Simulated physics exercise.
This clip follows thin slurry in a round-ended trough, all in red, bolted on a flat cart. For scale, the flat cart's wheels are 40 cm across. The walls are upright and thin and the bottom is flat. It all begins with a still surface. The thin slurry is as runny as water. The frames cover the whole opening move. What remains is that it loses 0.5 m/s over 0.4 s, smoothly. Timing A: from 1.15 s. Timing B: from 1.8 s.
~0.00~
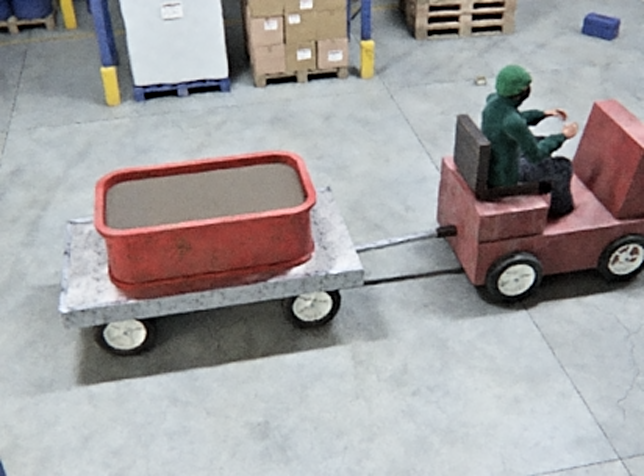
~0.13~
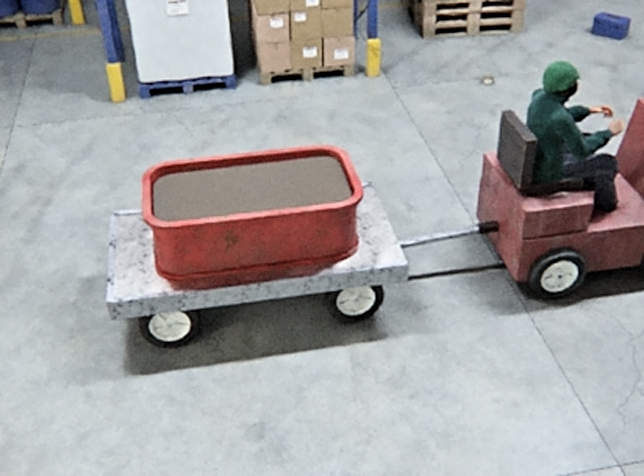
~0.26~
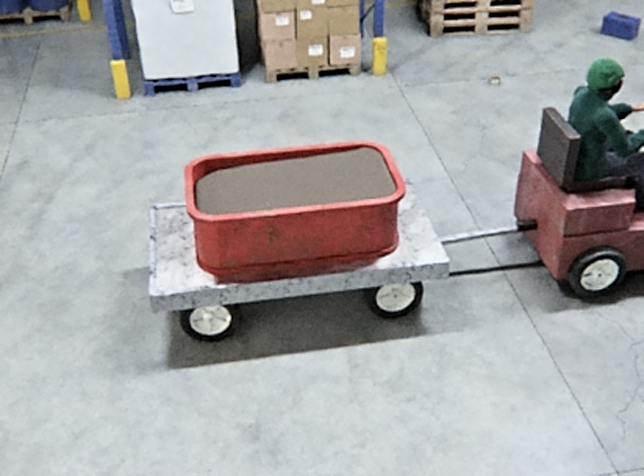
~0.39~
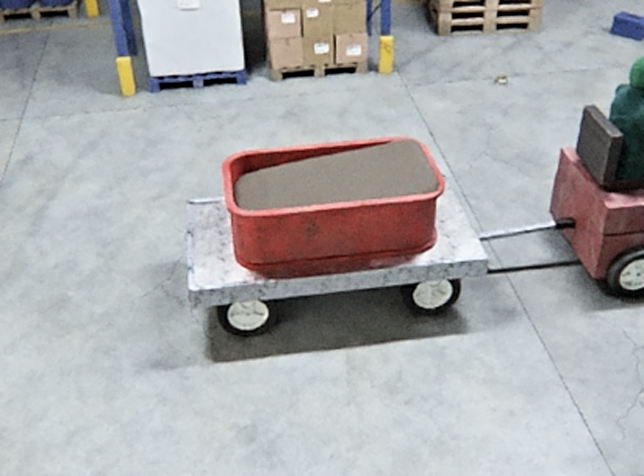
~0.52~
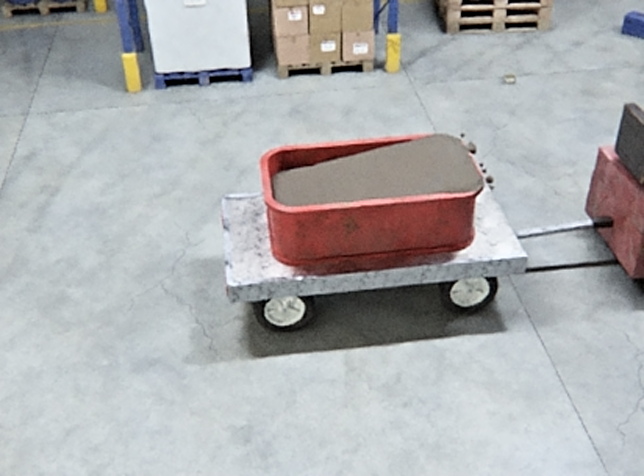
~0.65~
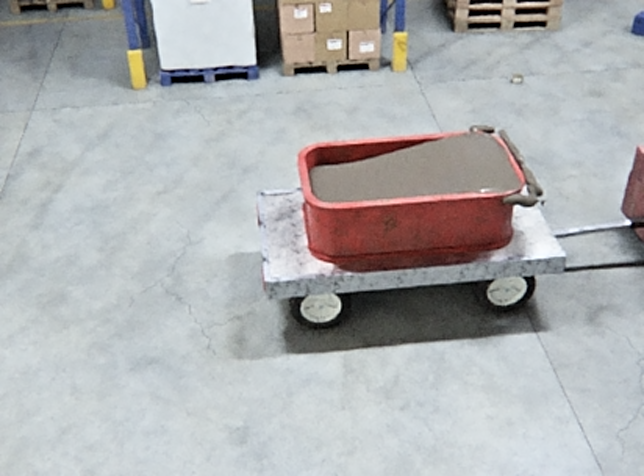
The clip opens on a still, brim-full red trough of grey-brown slurry on a flat cart, behind a red tug with a green-capped driver. The tug pulls it right and drives partly out of view as the slurry climbs towards the front, then slops over the right rim in drops and thicker strands.
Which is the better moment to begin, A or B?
Plan A spills less.
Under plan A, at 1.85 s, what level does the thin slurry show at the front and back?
Front 44 cm, back 24 cm.
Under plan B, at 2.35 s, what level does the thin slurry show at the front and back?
Front 44 cm, back 20 cm.
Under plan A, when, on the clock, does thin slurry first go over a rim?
At about 0.8 s.
For plan A, At 1.85 s the surface is 45 cm up at the front and 24 cm at the back; 1 per cent is out, over the front.
For plan A, At 4.53 s 7 per cent is out, over the front and the back, 20 of 306 litres.
For plan B, At 2.35 s the surface is 45 cm up at the front and 20 cm at the back; 5 per cent is out, over the front.
For plan B, At 5.18 s 12 per cent is out, over the front and the back, 37 of 306 litres.
